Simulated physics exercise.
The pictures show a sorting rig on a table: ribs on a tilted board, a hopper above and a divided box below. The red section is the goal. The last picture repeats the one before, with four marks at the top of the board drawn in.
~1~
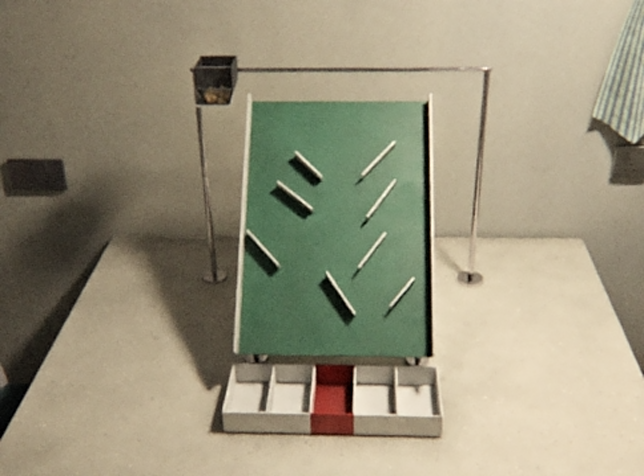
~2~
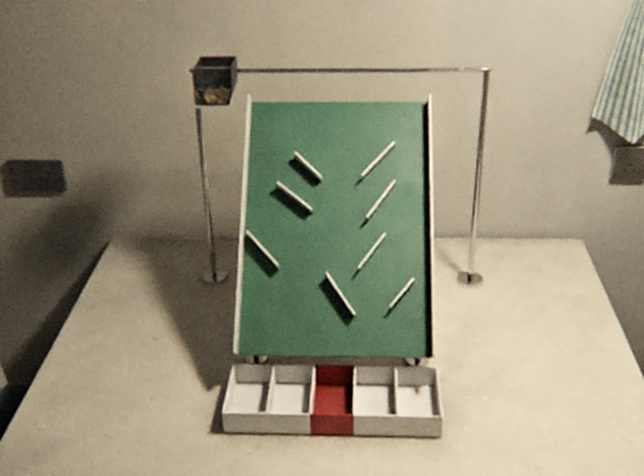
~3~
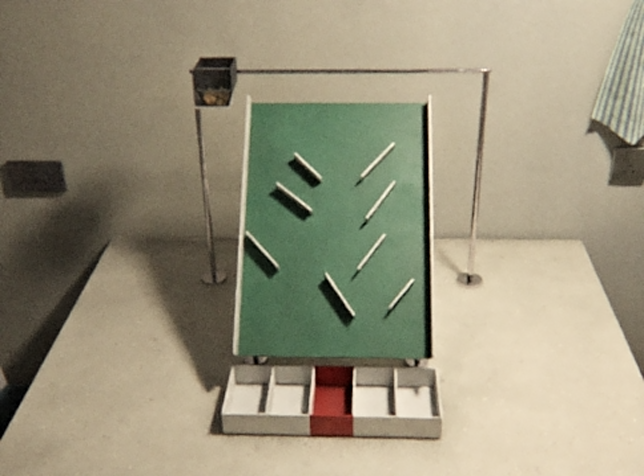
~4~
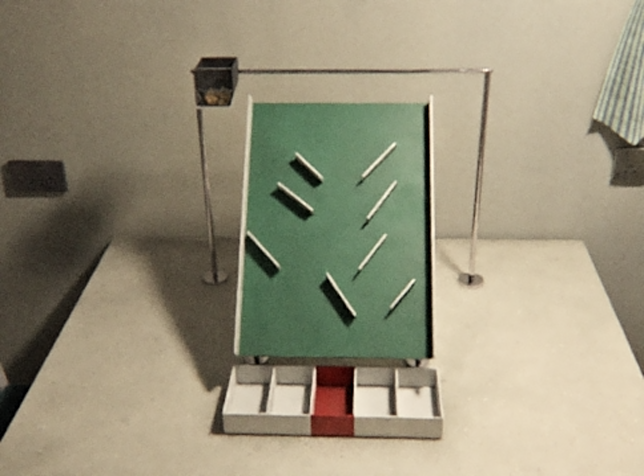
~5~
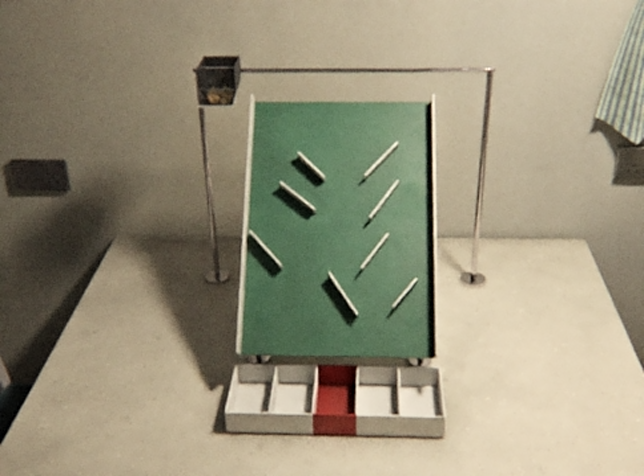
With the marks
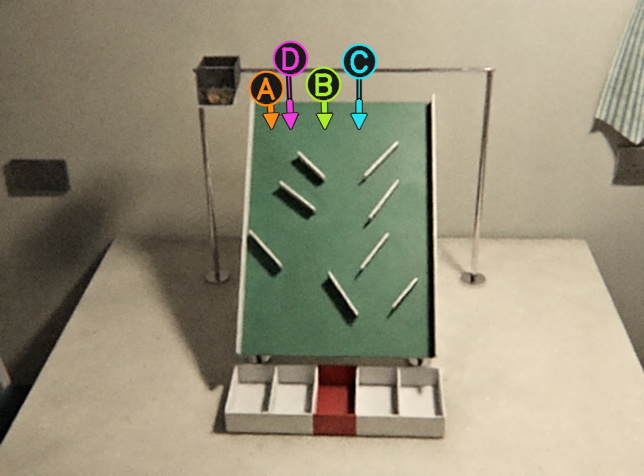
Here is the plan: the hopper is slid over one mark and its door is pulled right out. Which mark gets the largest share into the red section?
The best mark is A.
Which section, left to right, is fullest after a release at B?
The fourth from the left.
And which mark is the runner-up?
Here it is mark D.
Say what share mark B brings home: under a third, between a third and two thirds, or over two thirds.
It is under a third.
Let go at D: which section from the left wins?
The fourth.
On the marked copy, mark A meets the board at (271, 123); mark B meets the board at (324, 123); mark C meets the board at (359, 123); mark D meets the board at (290, 123).
If A is chosen, about two thirds in the red section, about a quarter in other sections, a small part outside the box.
If B is chosen, none in the red section, nearly all in other sections.
If C is chosen, none in the red section, nearly all in other sections, a stray few outside the box.
If D is chosen, about a quarter in the red section, about two thirds in other sections, a small part outside the box.
